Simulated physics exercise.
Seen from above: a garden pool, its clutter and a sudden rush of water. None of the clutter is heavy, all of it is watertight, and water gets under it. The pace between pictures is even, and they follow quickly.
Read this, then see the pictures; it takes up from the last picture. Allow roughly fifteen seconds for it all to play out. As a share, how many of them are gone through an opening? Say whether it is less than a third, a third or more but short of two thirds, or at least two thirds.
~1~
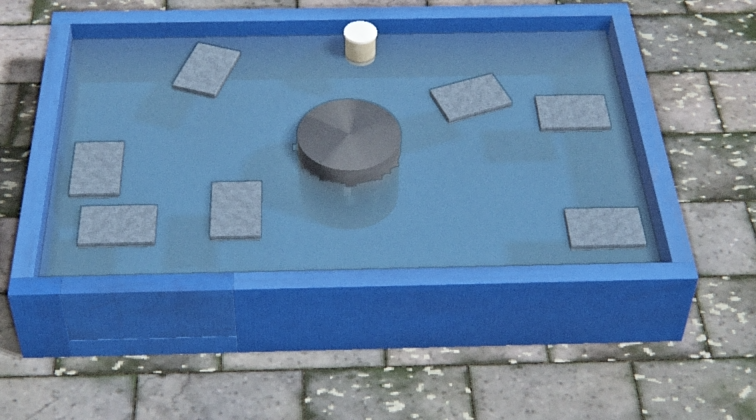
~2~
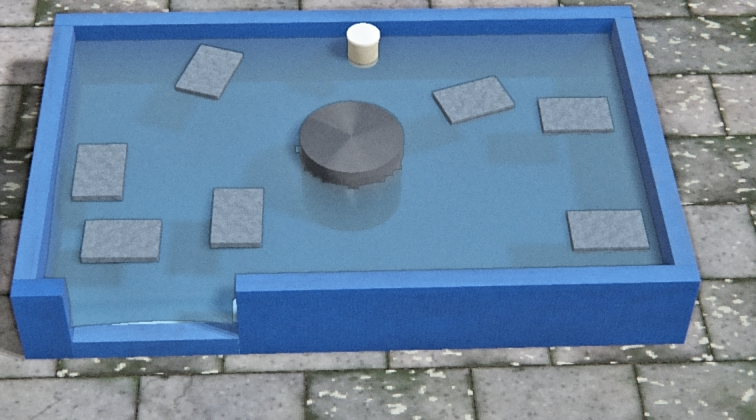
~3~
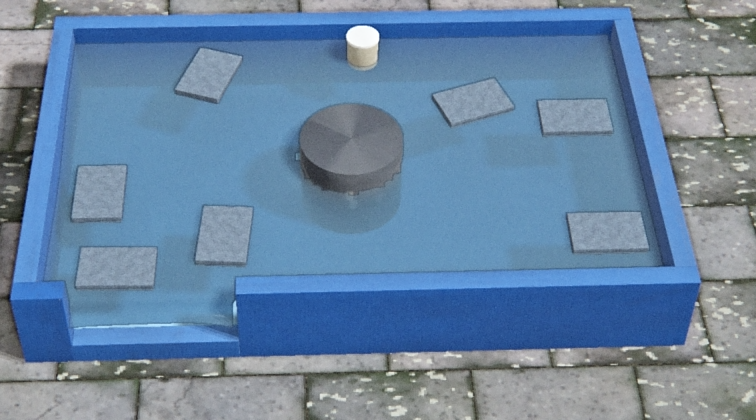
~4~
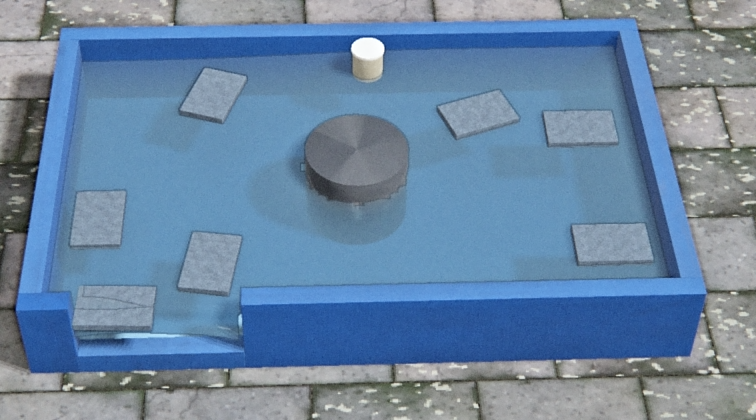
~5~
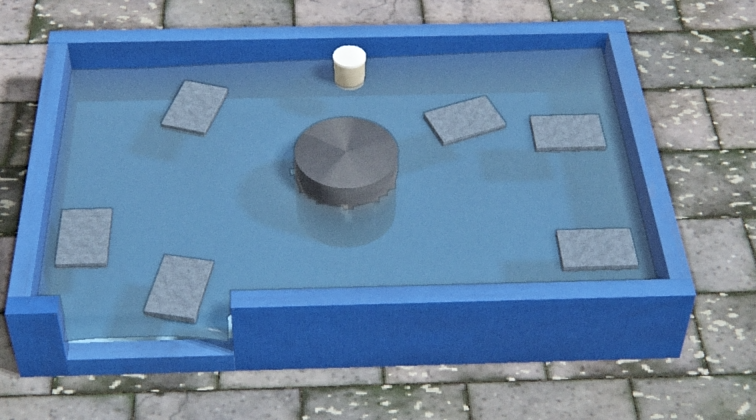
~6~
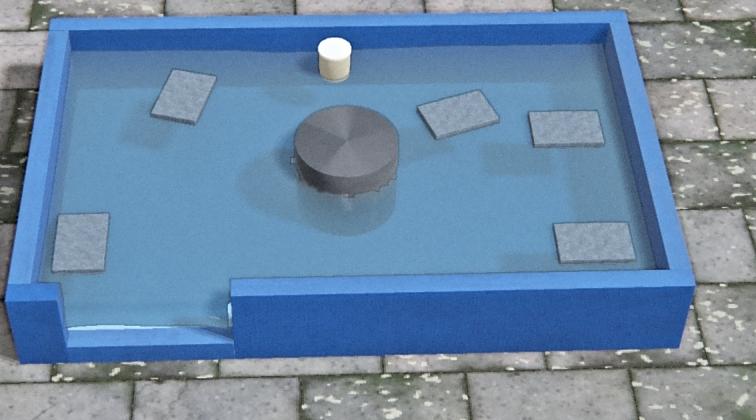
It is going to be in the central band.
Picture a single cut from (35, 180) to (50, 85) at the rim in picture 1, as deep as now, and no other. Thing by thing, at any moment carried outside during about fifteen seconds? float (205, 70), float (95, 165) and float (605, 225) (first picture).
For the three items in order: Escaped, escaped, contained.
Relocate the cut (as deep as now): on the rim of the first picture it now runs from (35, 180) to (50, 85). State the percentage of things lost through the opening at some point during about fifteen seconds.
Around 60 per cent.
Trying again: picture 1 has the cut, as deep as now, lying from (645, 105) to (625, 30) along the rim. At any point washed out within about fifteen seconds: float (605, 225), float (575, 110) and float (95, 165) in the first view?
Item one gets away, item two gets away, item three doesn't escape.
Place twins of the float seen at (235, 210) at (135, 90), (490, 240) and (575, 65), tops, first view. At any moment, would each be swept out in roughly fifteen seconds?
As listed: Carried outside, washed out, still in.
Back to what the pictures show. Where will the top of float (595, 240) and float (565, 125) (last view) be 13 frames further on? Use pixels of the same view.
Estimated: (557, 261); (543, 148).
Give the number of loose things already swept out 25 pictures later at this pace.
3.
A moment on, 2 of 8 are out; 6 afloat.
Next, 3 of 8 are out; 5 afloat.
Later, 3 of 8 are out; 5 afloat.
In the end, 4 of 8 are out; 4 afloat.
